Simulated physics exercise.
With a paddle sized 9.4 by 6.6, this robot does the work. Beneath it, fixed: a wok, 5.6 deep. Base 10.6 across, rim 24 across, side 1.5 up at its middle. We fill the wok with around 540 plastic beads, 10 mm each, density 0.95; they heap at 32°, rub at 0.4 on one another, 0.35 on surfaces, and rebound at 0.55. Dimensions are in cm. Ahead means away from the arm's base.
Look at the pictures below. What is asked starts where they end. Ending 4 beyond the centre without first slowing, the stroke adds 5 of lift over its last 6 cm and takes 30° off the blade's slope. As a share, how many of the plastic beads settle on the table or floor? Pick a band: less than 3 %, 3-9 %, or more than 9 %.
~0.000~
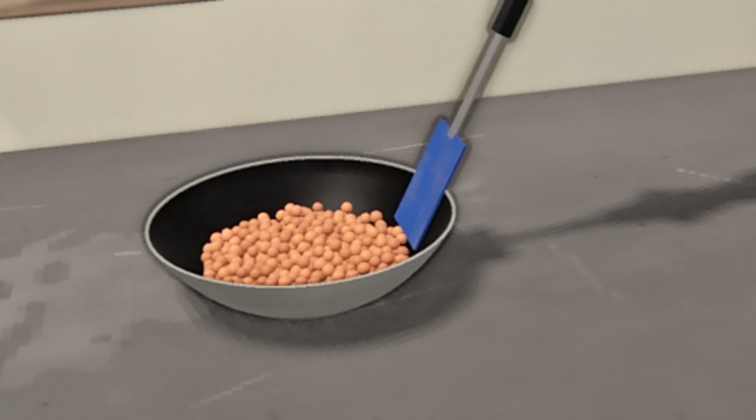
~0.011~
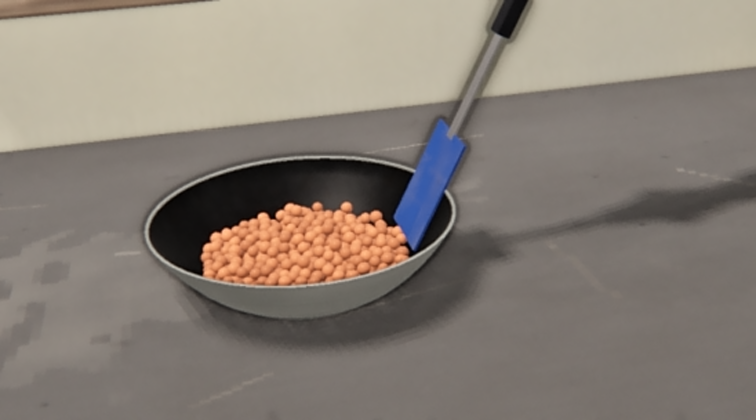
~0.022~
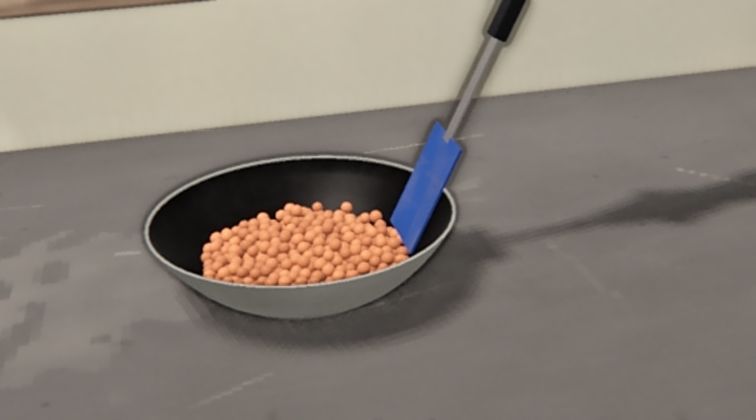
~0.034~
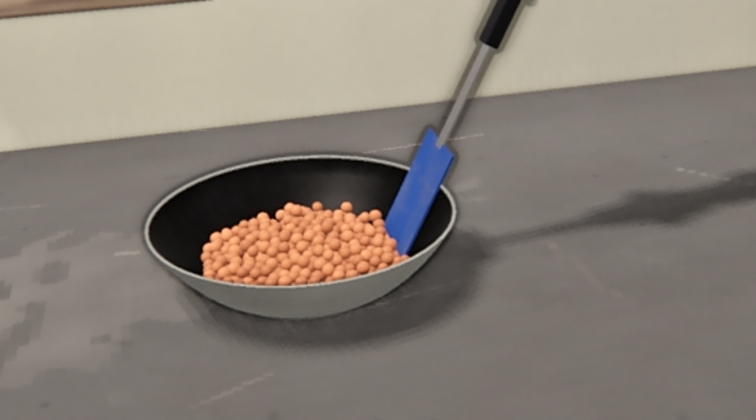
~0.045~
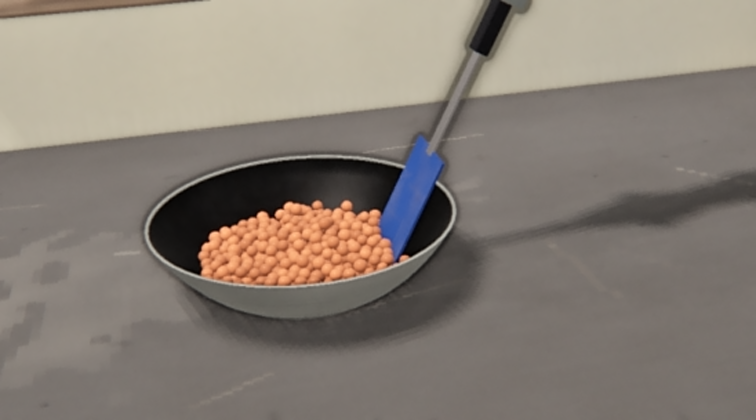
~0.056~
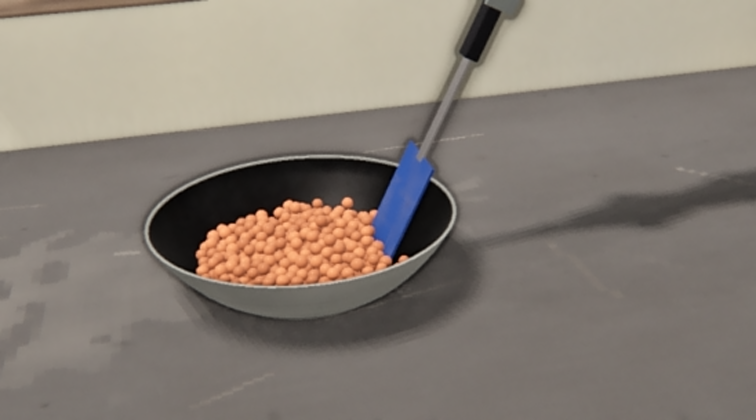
It falls in the band less than 3 %.
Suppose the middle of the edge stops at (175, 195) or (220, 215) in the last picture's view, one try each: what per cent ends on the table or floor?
Respectively about 20 and 10 percent end on the table or floor.
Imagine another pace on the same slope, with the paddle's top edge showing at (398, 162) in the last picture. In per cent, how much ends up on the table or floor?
Expect about 10 per cent there.
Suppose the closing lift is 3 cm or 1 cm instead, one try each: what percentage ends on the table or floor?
Estimates, in order: 0 % then 0 %.
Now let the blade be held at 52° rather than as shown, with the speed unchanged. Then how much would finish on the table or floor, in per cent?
Somewhere around 0 per cent would end on the table or floor.
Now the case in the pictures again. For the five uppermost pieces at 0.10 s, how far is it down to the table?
Around 4 cm above the table.
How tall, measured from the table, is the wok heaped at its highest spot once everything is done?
5.0 cm.
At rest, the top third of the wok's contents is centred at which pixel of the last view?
Pixel position: Approx. (229, 254).
By 0.10 s, sloping 62°, highest piece 5 above the table; 536 in the wok.
By 0.15 s, sloping 49°, highest piece 5 above the table; 536 in the wok.
By 0.37 s, sloping 33°, highest piece 6 above the table; 533 in the wok, 2 on the table or floor, 1 on the blade or in flight.
By 1.42 s, sloping 33°, highest piece 5 above the table; 533 in the wok, 3 on the table or floor.
Final count, 533 in the wok, 3 on the table or floor. That is 1 % on the table or floor.
